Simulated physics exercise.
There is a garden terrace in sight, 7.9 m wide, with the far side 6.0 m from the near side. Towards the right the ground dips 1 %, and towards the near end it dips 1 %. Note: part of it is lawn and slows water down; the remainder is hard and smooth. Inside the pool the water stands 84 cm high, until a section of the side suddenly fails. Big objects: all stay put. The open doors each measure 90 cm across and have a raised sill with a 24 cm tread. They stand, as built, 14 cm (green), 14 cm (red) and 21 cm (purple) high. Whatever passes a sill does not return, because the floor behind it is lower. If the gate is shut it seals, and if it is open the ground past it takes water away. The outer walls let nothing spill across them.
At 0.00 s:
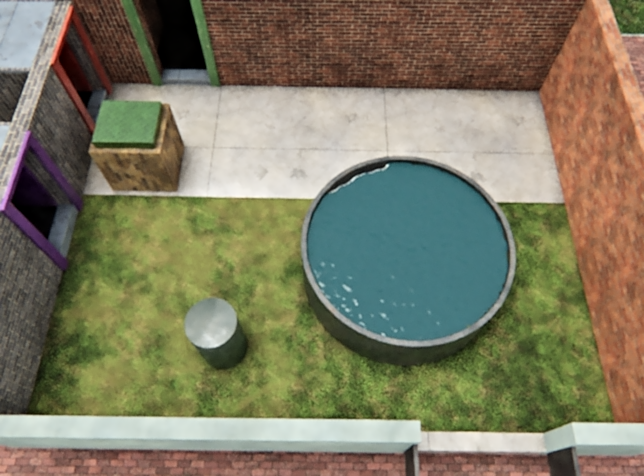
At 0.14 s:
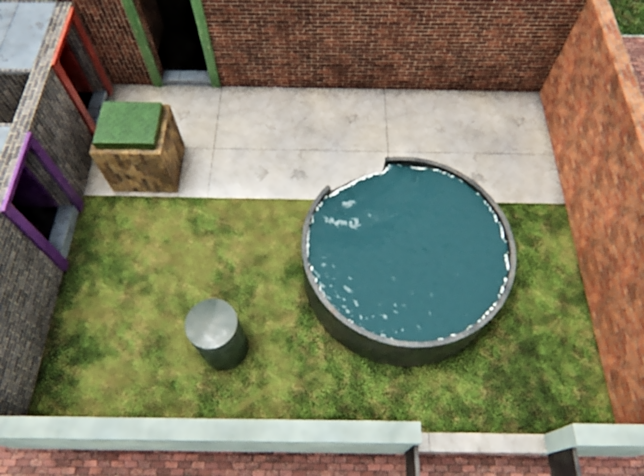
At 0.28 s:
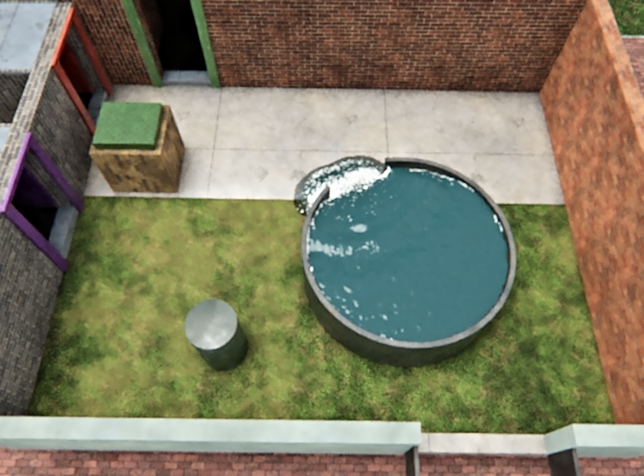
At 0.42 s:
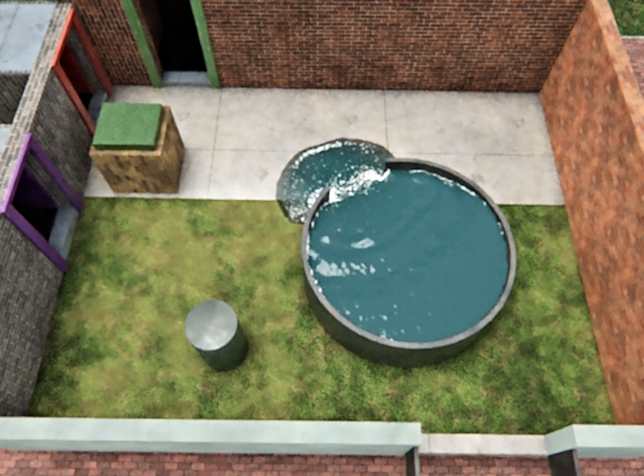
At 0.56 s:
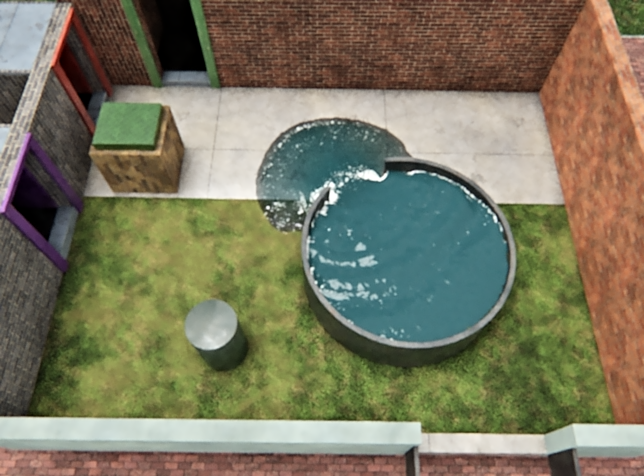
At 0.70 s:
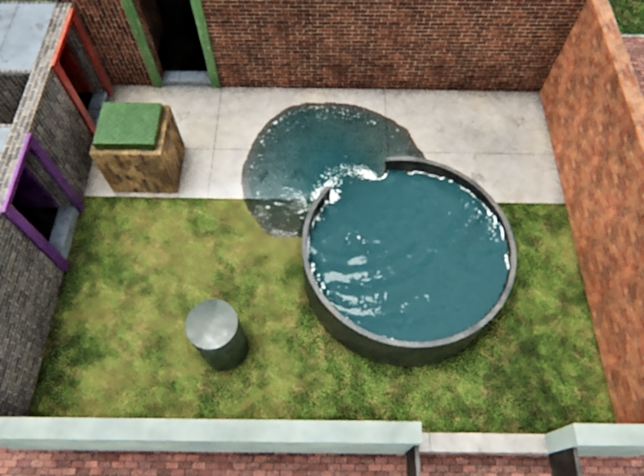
A walled garden terrace of patchy lawn and pale paving is seen from high above, looking down. A large round pool of teal water stands right of centre, with a grey cylinder on the grass, a green-topped block at upper left, and red, purple and green doorways around. The camera stays still as the pool's far-left rim opens and water pours out, spreading in a widening rounded sheet across the paving and grass edge.
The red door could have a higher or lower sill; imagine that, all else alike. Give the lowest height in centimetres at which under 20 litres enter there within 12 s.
36 cm.
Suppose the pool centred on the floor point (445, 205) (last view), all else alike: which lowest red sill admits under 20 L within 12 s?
Then roughly 34 cm.
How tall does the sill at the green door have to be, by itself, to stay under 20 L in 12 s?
Green: 19 cm.
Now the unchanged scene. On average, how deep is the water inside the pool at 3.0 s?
Roughly 49 cm.
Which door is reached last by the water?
Purple.
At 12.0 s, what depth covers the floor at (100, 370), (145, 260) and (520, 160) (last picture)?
The depths come to about 11, 8 and 9 cm.
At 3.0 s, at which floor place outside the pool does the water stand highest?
Around (122, 87).
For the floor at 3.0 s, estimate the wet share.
Around 45 per cent of the floor.
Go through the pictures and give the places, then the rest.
The first frame shows still water, 84 cm deep, in the pool at (407, 245); the red door at (81, 72) is dry.
In the second frame, the gap is on the far side, the front 0.3 m out at a hidden place; the back of the pool holds 84 cm.
In the third frame, water pours out on the far side and has run 0.8 m, to (313, 174); about 12 cm deep outside, 84 cm at the back.
In the fourth frame, water pours out on the far side and has run 1.3 m, to (306, 152); about 10 cm deep outside, 84 cm at the back.
In the fifth frame, the front is at (300, 126), 1.8 m from the gap on the far side; 3.9 m2 of floor is wet, 84 cm left at the back.
In the sixth frame, the front is at (291, 110), 2.2 m from the gap on the far side; 5.4 m2 of floor is wet, 84 cm left at the back; 2.8 m in a straight line remain to the red door at (82, 74).
After 1.4 s water covers 30 % of the floor, deepest (40 cm) near (338, 199); it has not reached the red door.
After 3.0 s water covers 45 % of the floor, deepest (39 cm) near (122, 87); 37 cm at the red door, 117 litres in over its 14 cm sill.
After 12.0 s water covers 100 % of the floor, deepest (13 cm) near (379, 431); 6 cm at the red door, 444 litres in over its 14 cm sill.
At the red door as built, the water arrived by 2.1 s and peaked near 37 cm at 2.8 s.
With a sill of 33.5 cm, 32 litres would have come in within the 12 s; with 45.5 cm, 1 litre. So under 20 litres takes about 36 cm.
